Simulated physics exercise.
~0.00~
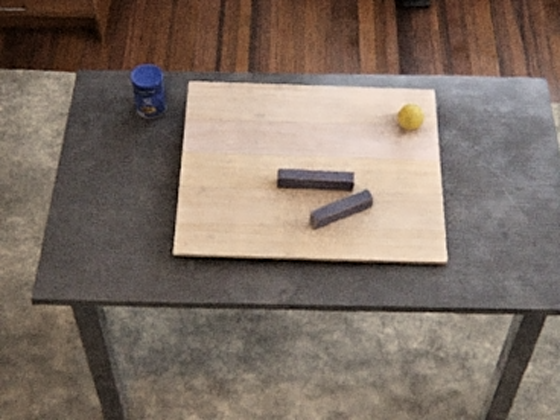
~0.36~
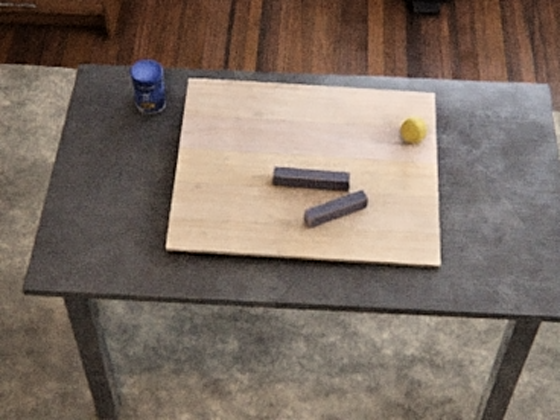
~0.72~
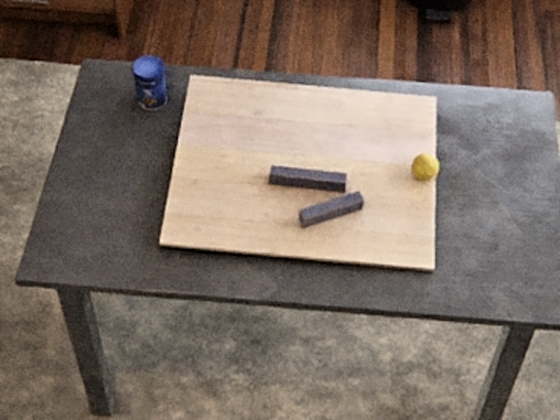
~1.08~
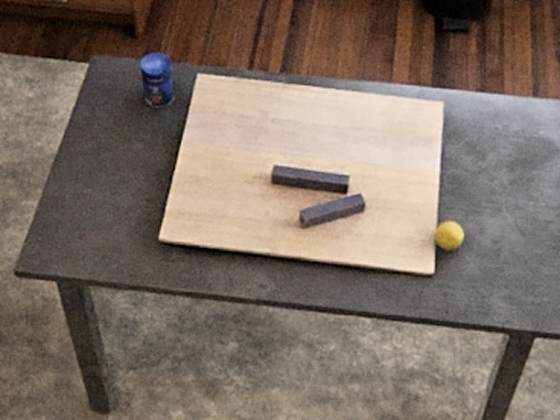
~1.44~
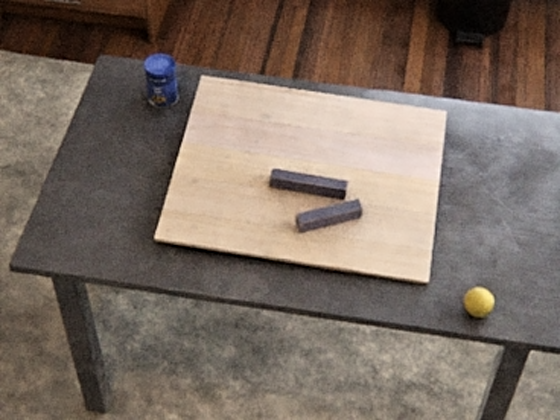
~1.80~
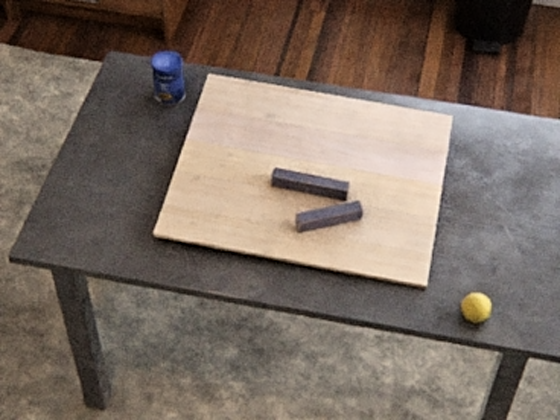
A yellow lemon rolls off the board's right edge and stops near the table's front.
